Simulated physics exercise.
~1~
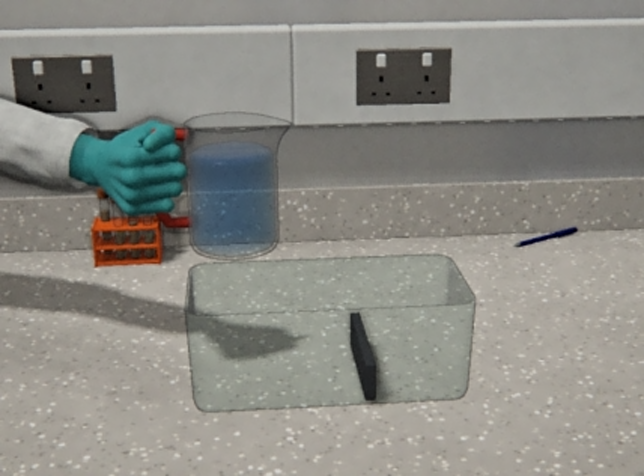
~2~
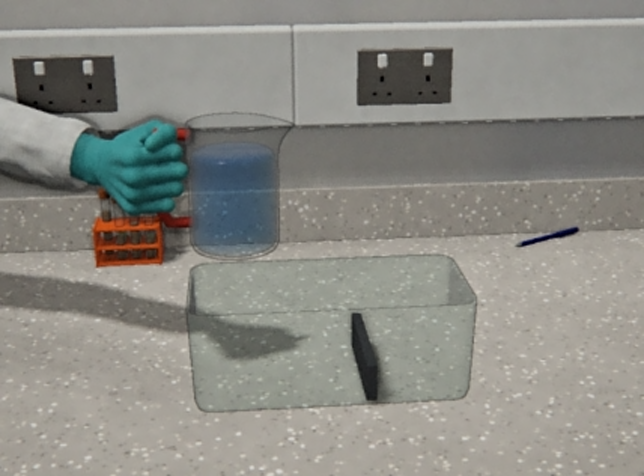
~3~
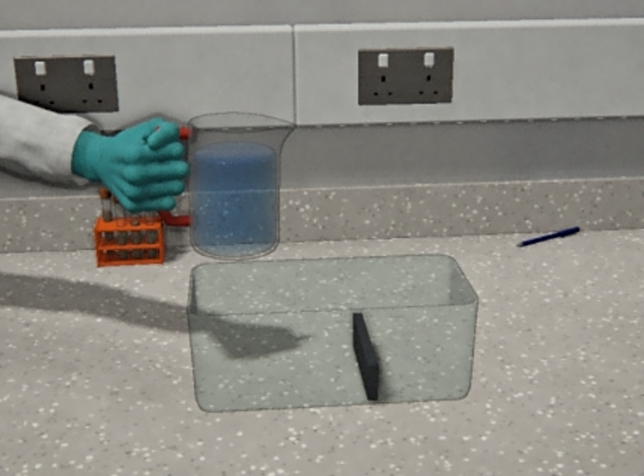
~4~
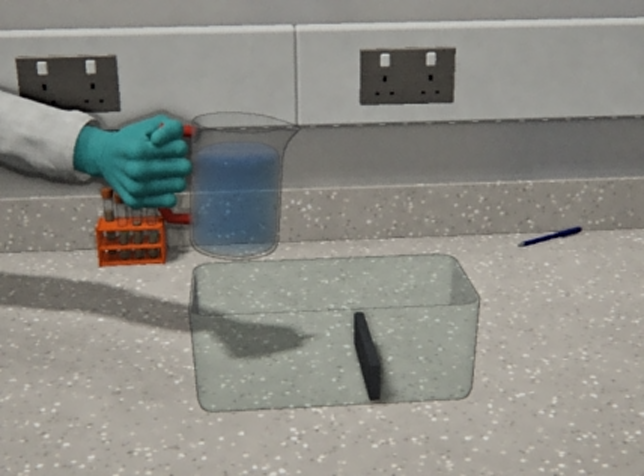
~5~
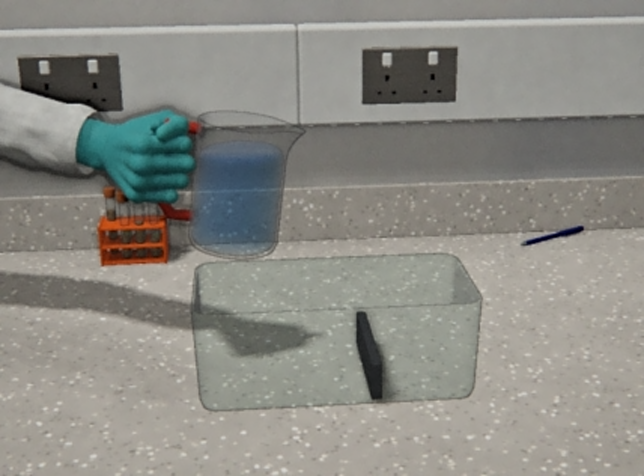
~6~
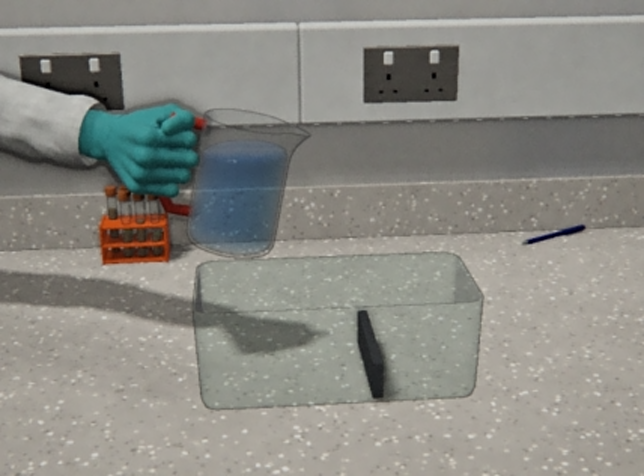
The video shows a teal-gloved hand holding a clear jug of blue liquid above a long transparent basin with a low dark wall inside; the hand keeps the jug nearly upright, then tilts it slightly to the right.
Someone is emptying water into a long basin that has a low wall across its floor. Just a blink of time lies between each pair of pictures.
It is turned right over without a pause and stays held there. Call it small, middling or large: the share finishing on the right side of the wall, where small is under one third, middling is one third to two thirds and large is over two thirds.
Middling.
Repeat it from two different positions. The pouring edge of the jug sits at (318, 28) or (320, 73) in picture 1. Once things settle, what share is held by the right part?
First about 65, then 85 per cent.
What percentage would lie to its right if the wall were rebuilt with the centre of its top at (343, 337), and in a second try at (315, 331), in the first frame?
Near 90 % and 95 %.
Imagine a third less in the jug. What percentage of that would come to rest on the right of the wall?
Roughly 30 %.
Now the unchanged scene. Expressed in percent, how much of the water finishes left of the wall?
Roughly 40 percent of it.
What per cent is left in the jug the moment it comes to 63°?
About 90 %.
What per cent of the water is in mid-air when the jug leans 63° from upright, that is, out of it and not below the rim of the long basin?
5 in a hundred.
A moment on, the jug is tipped part way and 92 per cent is still to pour, 1 is left of the wall and 0 right of it.
Next, the jug is tipped on its side and 53 per cent is still to pour, 7 is left of the wall and 23 right of it.
Then the jug is tipped on its side and 16 per cent is still to pour, 22 is left of the wall and 55 right of it.
Later the jug is tipped on its side and 5 per cent is still to pour, 35 is left of the wall and 58 right of it.
Finally, 40 per cent lies left of the wall, 59 right of it and 0 outside.
